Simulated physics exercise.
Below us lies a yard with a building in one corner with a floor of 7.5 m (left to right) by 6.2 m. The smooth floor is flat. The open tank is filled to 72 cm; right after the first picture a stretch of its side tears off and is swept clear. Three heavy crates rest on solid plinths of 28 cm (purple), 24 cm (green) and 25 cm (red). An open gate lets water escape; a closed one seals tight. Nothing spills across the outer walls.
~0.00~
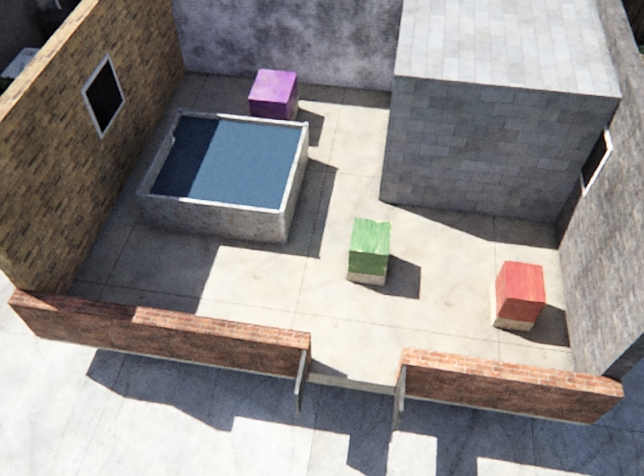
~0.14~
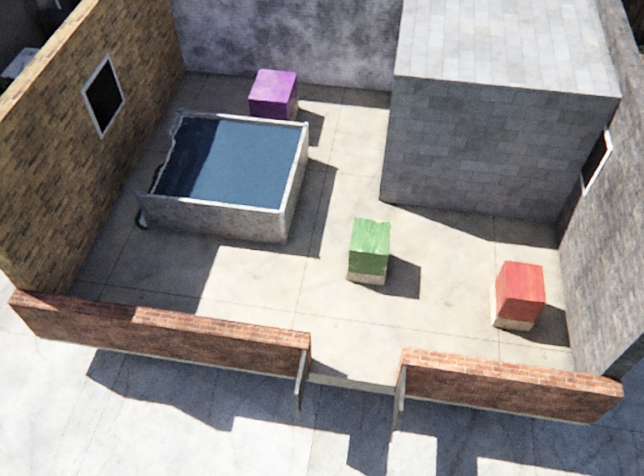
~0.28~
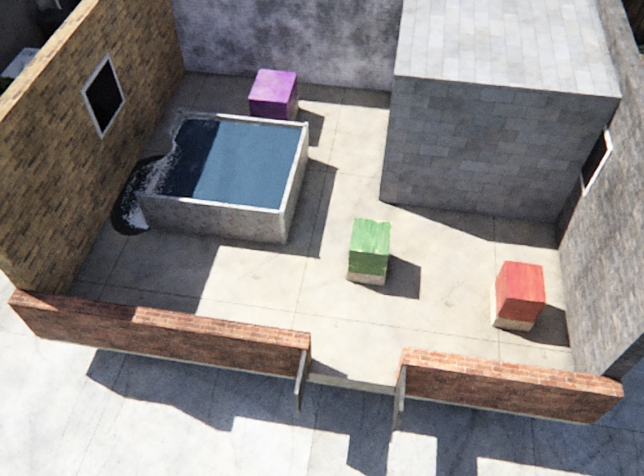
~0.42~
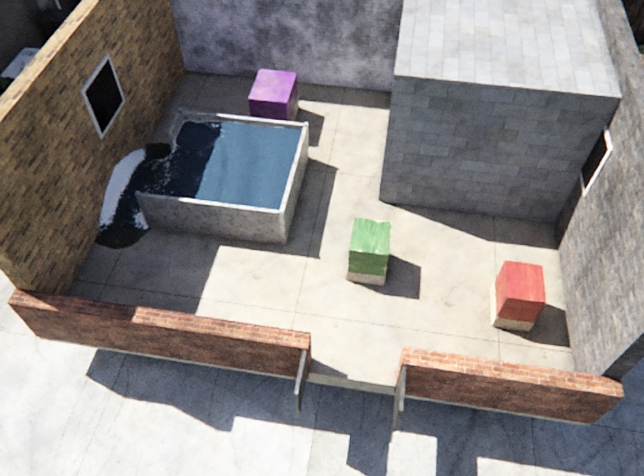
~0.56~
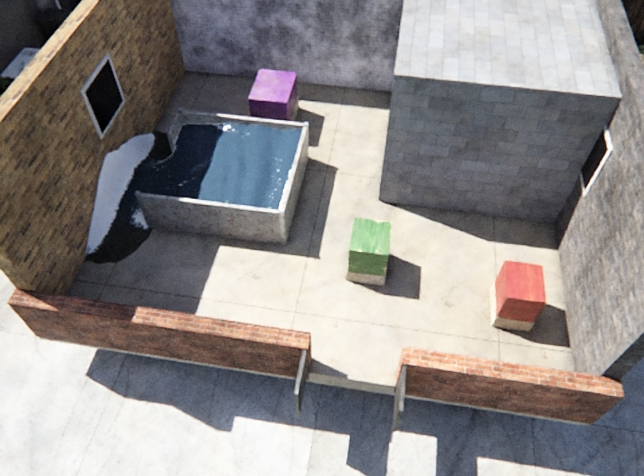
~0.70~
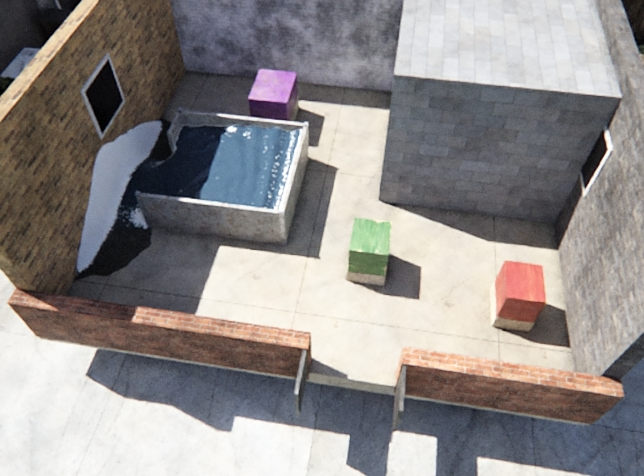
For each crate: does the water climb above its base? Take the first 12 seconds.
The purple crate escapes dry; the green crate keeps dry; the red crate keeps dry.
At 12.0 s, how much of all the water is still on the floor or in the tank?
About 94 per cent.
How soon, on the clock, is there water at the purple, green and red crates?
Arrival: Purple 1.6 s, green 2.8 s, red 3.4 s.
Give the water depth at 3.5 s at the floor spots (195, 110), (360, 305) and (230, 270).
In that order: 7, 5 and 4 cm.
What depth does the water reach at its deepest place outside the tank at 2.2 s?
Up to some 48 cm.
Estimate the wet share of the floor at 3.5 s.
Near 65 per cent is wet.
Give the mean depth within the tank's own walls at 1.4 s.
Roughly 46 cm on average.
After 1.4 s water covers 25 % of the floor and is deepest (56 cm) near (130, 195); purple plinth not reached, green plinth not reached, red plinth not reached.
After 2.2 s water covers 35 % of the floor and is deepest (48 cm) near (60, 307); purple plinth reached, green plinth not reached, red plinth not reached.
After 3.5 s water covers 65 % of the floor and is deepest (28 cm) near (60, 307); purple plinth reached, green plinth reached, red plinth reached.
After 7.0 s water covers 100 % of the floor and is deepest (18 cm) near (344, 276); purple plinth reached, green plinth reached, red plinth reached.
After 12.0 s water covers 100 % of the floor and is deepest (12 cm) near (438, 243); highest at the purple plinth 15 cm, highest at the green plinth 17 cm, highest at the red plinth 18 cm.
